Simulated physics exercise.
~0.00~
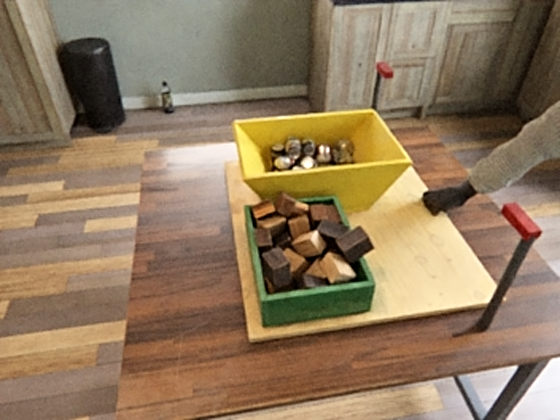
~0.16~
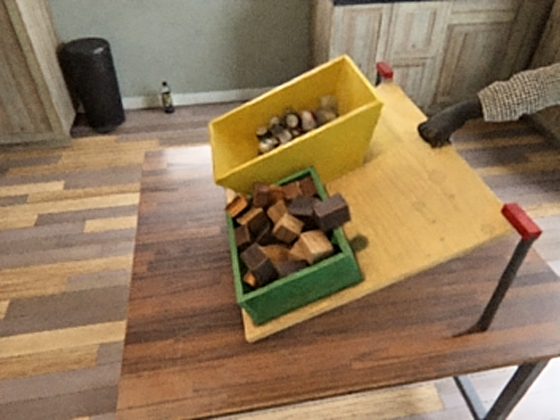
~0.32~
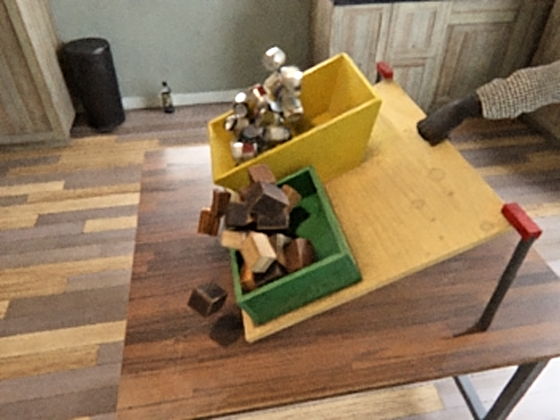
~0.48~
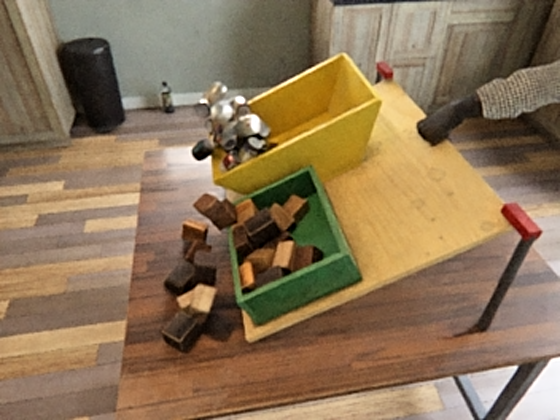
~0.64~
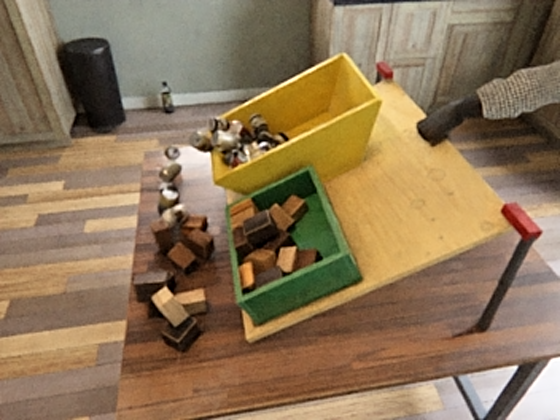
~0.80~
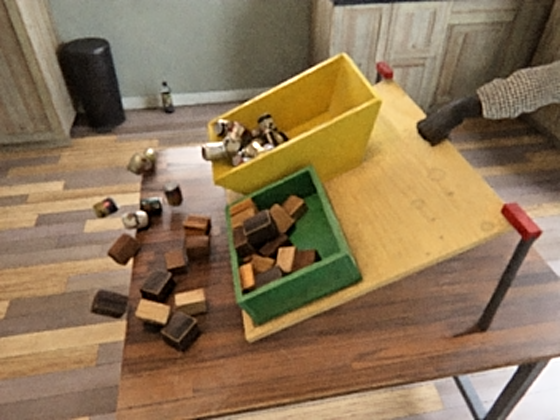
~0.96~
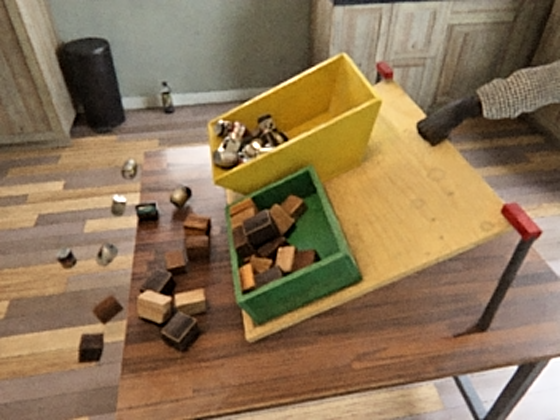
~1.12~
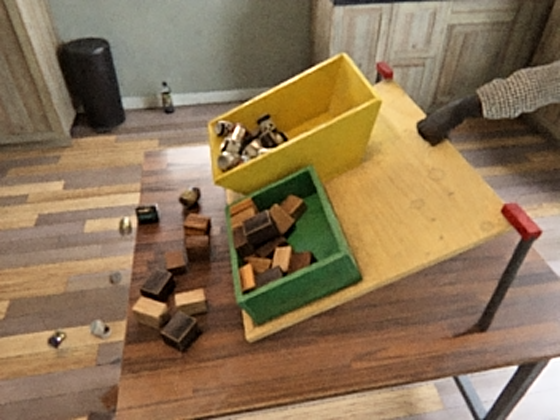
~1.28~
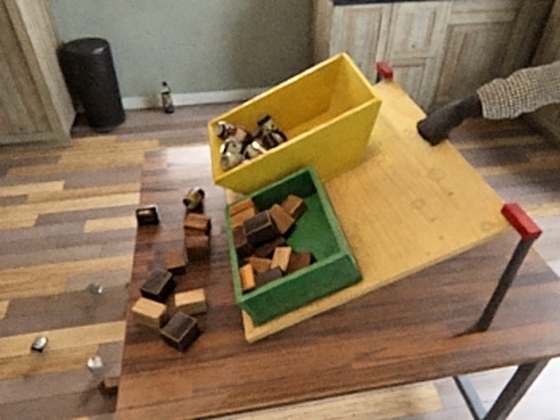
A board tilts up under a gloved hand, and blocks and cans spill left from its crates.
